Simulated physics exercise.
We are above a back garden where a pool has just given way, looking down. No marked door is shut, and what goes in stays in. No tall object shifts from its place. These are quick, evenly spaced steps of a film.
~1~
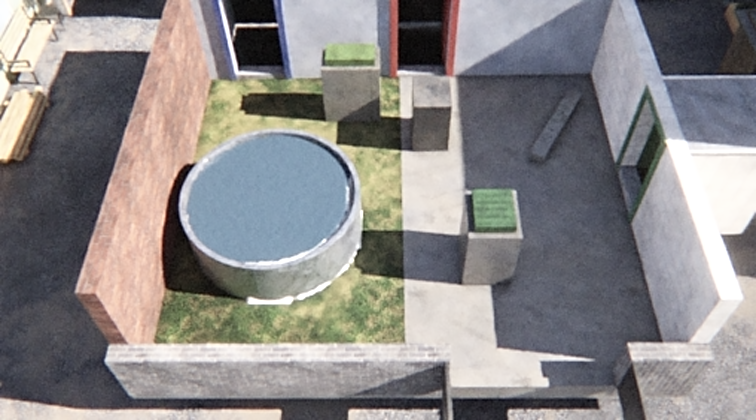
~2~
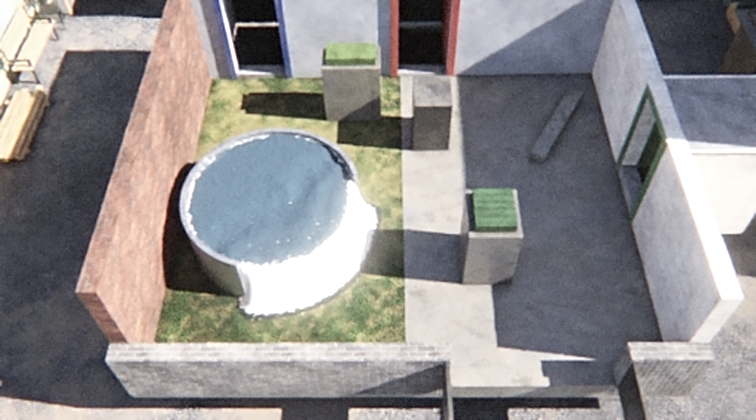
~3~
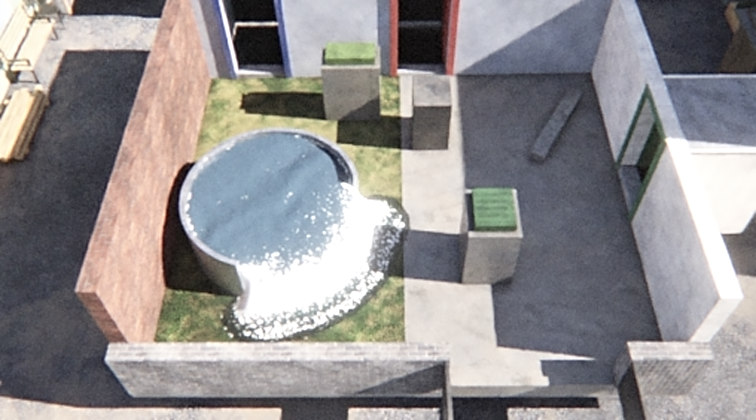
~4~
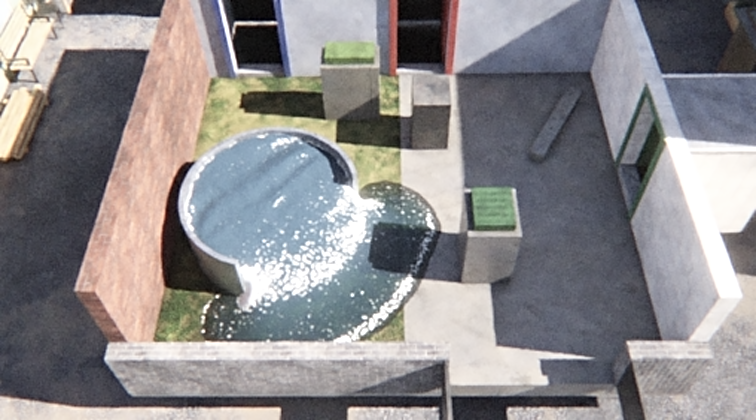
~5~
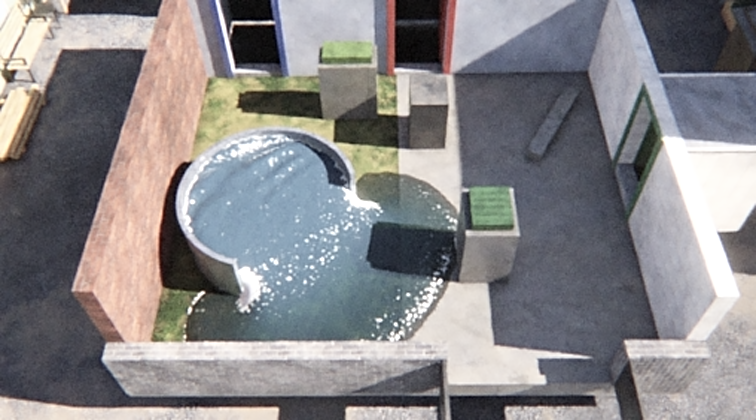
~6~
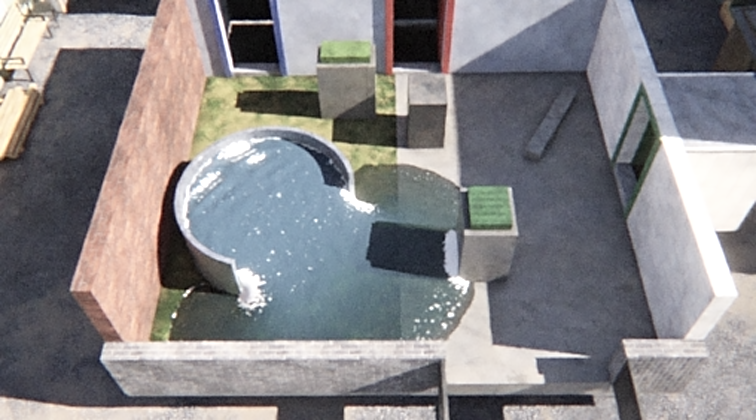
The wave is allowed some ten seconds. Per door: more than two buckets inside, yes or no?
Per door - red door: No, blue door: No, green door: No.
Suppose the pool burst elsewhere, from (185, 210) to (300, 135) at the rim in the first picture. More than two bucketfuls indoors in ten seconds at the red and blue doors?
As it turns out, the red one rises above while the blue one rises above.
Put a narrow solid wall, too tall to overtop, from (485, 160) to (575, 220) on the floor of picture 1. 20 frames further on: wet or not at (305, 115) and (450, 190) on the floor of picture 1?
First point spared, second point soaked.
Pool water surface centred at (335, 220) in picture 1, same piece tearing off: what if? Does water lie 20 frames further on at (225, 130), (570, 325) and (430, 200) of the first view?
Spared, soaked, soaked.
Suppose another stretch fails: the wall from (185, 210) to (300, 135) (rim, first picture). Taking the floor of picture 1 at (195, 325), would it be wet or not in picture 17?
It would be drenched.
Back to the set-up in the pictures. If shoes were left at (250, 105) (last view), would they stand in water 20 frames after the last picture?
At that place: No water.
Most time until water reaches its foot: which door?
That's the blue-painted one.
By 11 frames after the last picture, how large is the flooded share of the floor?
Around 55 percent of it.
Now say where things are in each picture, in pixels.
Still water in the pool at (271, 197), in the first picture.
The front is at (370, 208), out from the gap at (331, 267), in the second picture.
The front is at (389, 201), out from the gap at (331, 267), in the third picture.
The front is at a hidden place, out from the gap at (330, 268), in the fourth picture.
The front is at a hidden place, out from the gap at (328, 268), in the fifth picture.
Water pours out at (327, 268) and has run to a hidden place, in the sixth picture.
A moment on, water covers 40 % of the floor; the red door not reached, the blue door not reached, the green door not reached.
Next, water covers 55 % of the floor; the red door not reached, the blue door not reached, the green door wet at the sill, nothing in.
Then, water covers 70 % of the floor; the red door not reached, the blue door not reached, the green door wet at the sill, nothing in.
Later, water covers 90 % of the floor; the red door wet at the sill, nothing in, the blue door not reached, the green door wet at the sill, nothing in.
In the end, water covers 95 % of the floor; the red door under two buckets in, the blue door wet at the sill, nothing in, the green door wet at the sill, nothing in.
